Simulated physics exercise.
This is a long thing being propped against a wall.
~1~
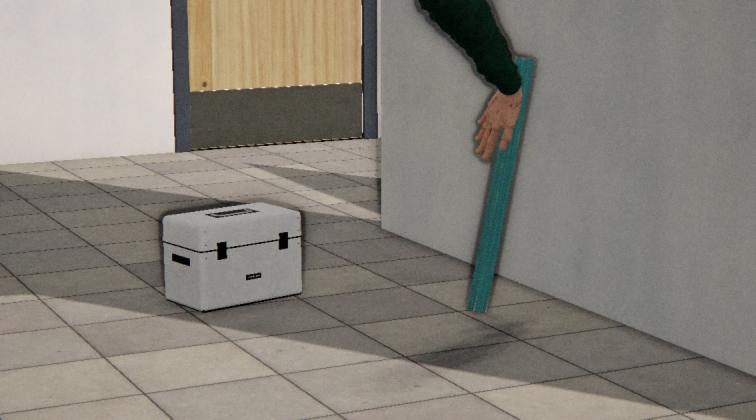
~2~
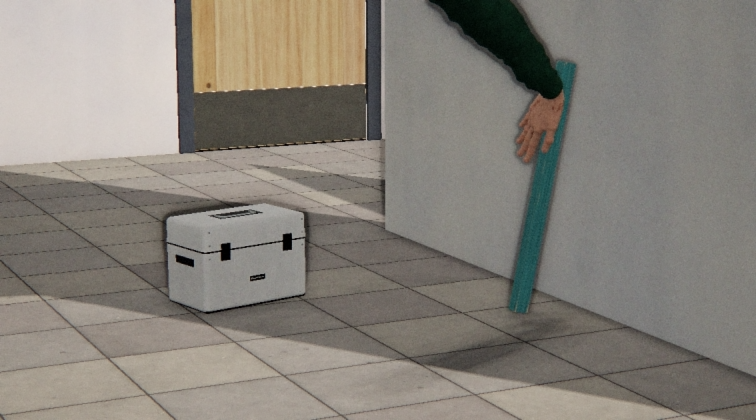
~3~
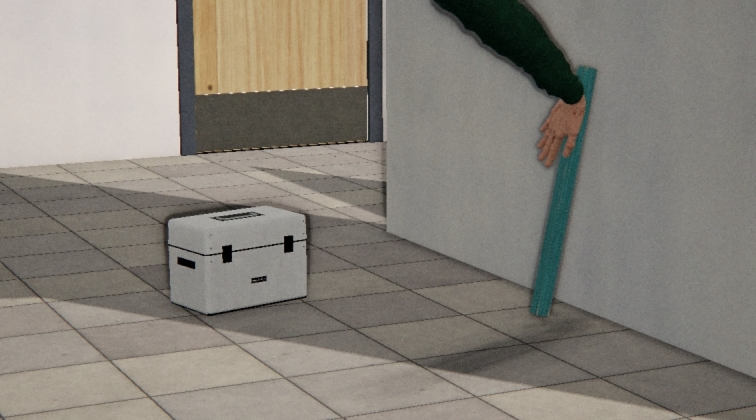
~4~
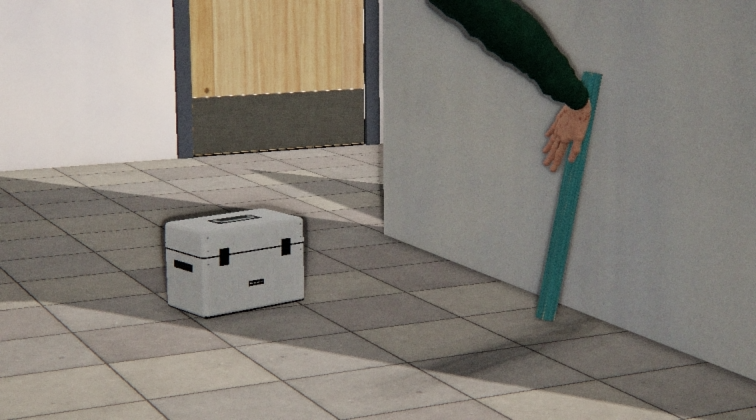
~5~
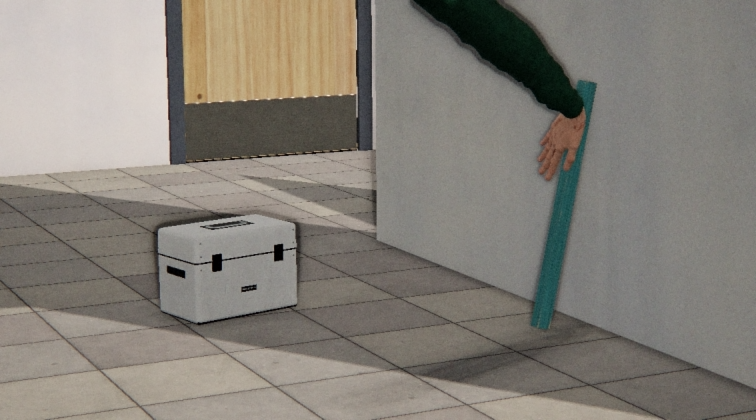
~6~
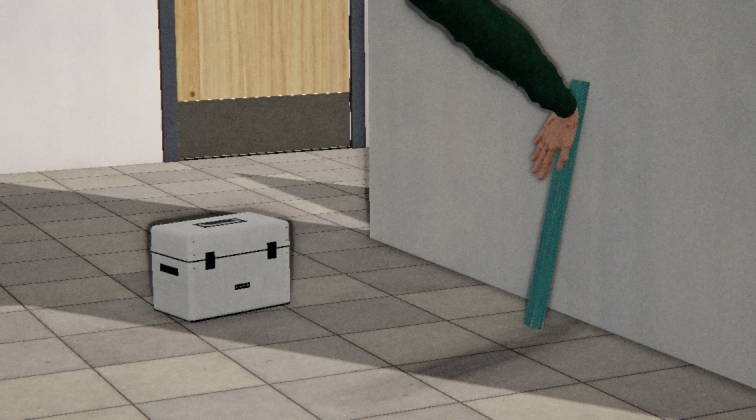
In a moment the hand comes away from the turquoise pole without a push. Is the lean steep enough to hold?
In the end the pole stays up.
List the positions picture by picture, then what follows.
The first picture shows on its way; turquoise pole (501, 185); white toolbox (233, 256).
The second picture shows on its way; turquoise pole (542, 188); white toolbox (237, 257).
The third picture shows on its way; turquoise pole (563, 192); white toolbox (238, 259).
The fourth picture shows on its way; turquoise pole (569, 197); white toolbox (235, 262).
The fifth picture shows leant on the wall, still held; turquoise pole (564, 205); white toolbox (228, 268).
The sixth picture shows leant on the wall, still held; turquoise pole (557, 204); white toolbox (221, 265).
Then, 0.40 s past the last view, nothing moves.
Then, 0.90 s past the last view, turquoise pole resting near (557, 205).
Finally, both still in place. Final places as the last picture's camera would see them, turquoise pole near (557, 205). The pole holds.
